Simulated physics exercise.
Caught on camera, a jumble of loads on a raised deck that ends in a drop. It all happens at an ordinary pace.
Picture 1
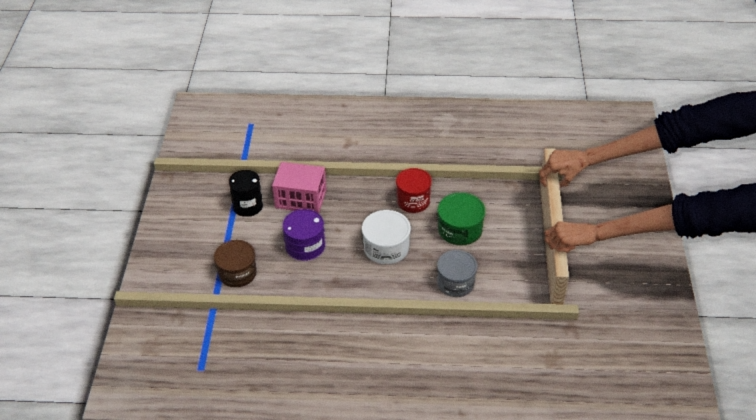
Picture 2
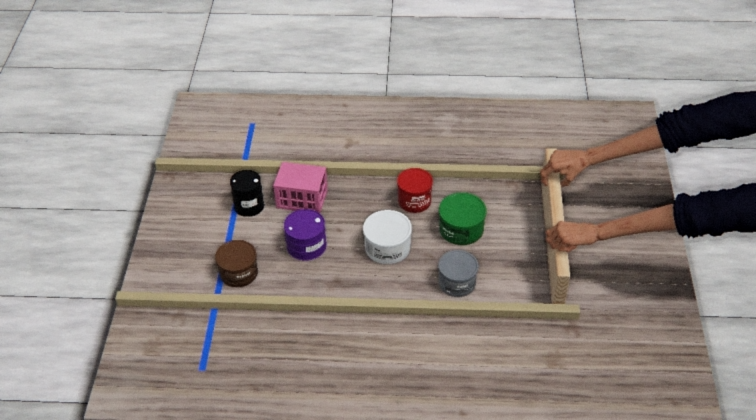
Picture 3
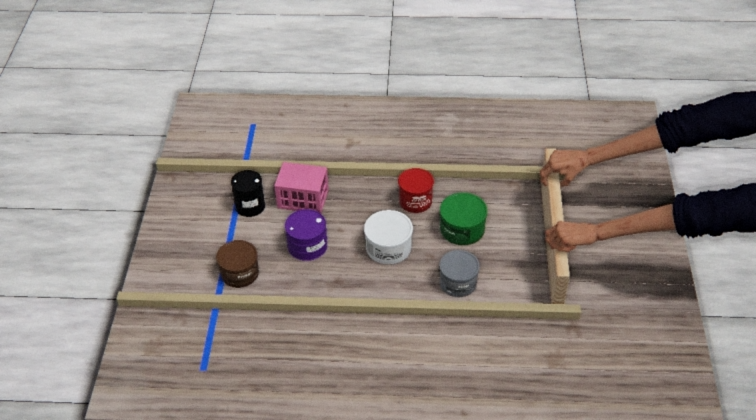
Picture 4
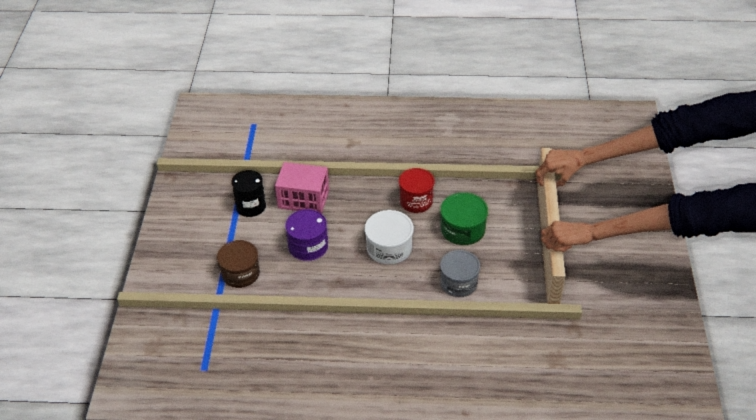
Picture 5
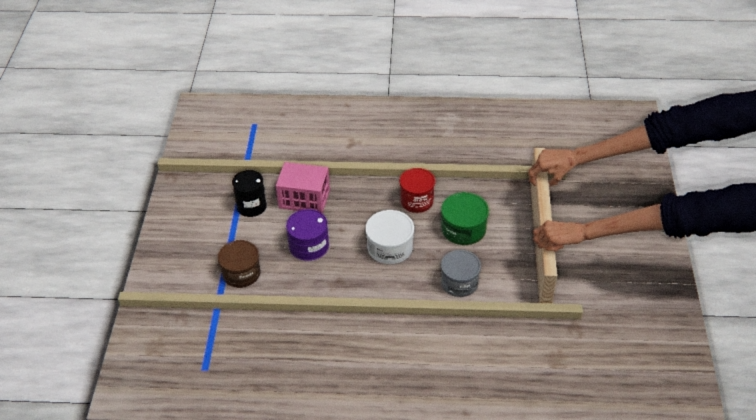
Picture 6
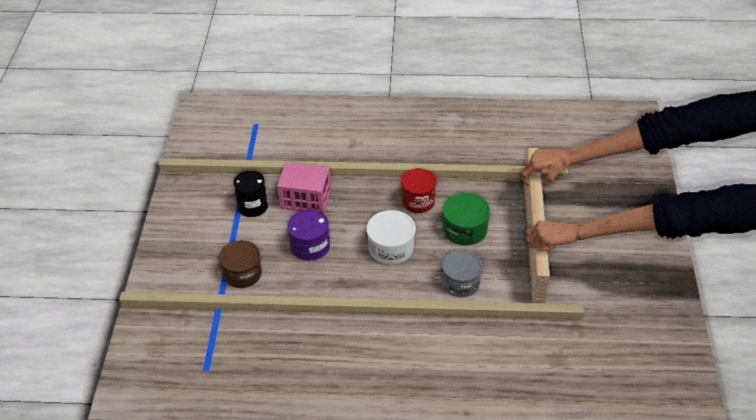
Two hands sliding a wooden plank slightly left between two rails, toward still pails, canisters and a pink crate near blue tape.
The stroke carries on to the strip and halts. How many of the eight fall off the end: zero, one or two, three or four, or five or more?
Here the number that fall off is zero.
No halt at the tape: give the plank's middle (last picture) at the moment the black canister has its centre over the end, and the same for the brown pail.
At (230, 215) for the black canister; at (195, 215) for the brown pail.
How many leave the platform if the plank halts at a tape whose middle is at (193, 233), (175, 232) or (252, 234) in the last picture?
In that order 4, 4 and 0.
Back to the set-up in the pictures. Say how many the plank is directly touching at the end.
In contact: 4.
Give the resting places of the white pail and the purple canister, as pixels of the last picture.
The white pail stops around (205, 243); the purple canister around (172, 224).
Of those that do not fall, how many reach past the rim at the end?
That would be 1.
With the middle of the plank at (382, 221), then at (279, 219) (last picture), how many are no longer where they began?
By then 5, and 8.
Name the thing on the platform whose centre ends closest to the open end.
It is the black canister.
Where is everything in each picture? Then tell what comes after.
Black canister (246, 193); brown pail (236, 264); pink crate (300, 188); plank (553, 225); tape (229, 233), in the first frame.
Brown pail (237, 264); green pail (462, 219), in the second frame.
Pink crate (302, 188); grey pail (459, 274), in the third frame.
Black canister (249, 194); white pail (389, 237), in the fourth frame.
Brown pail (240, 264); purple canister (308, 235), in the fifth frame.
Black canister (251, 194); brown pail (241, 264); pink crate (305, 188); plank (536, 225); tape (234, 234), in the sixth frame.
A little later, none off yet; black canister at rest near (251, 194); brown pail at rest near (241, 264); pink crate at rest near (305, 188).
Next, none off yet; black canister shifted about its own width near (206, 203); brown pail shifted a little near (227, 267); pink crate shifted about its own width near (237, 184).
When it is over, the number that fall off is zero.
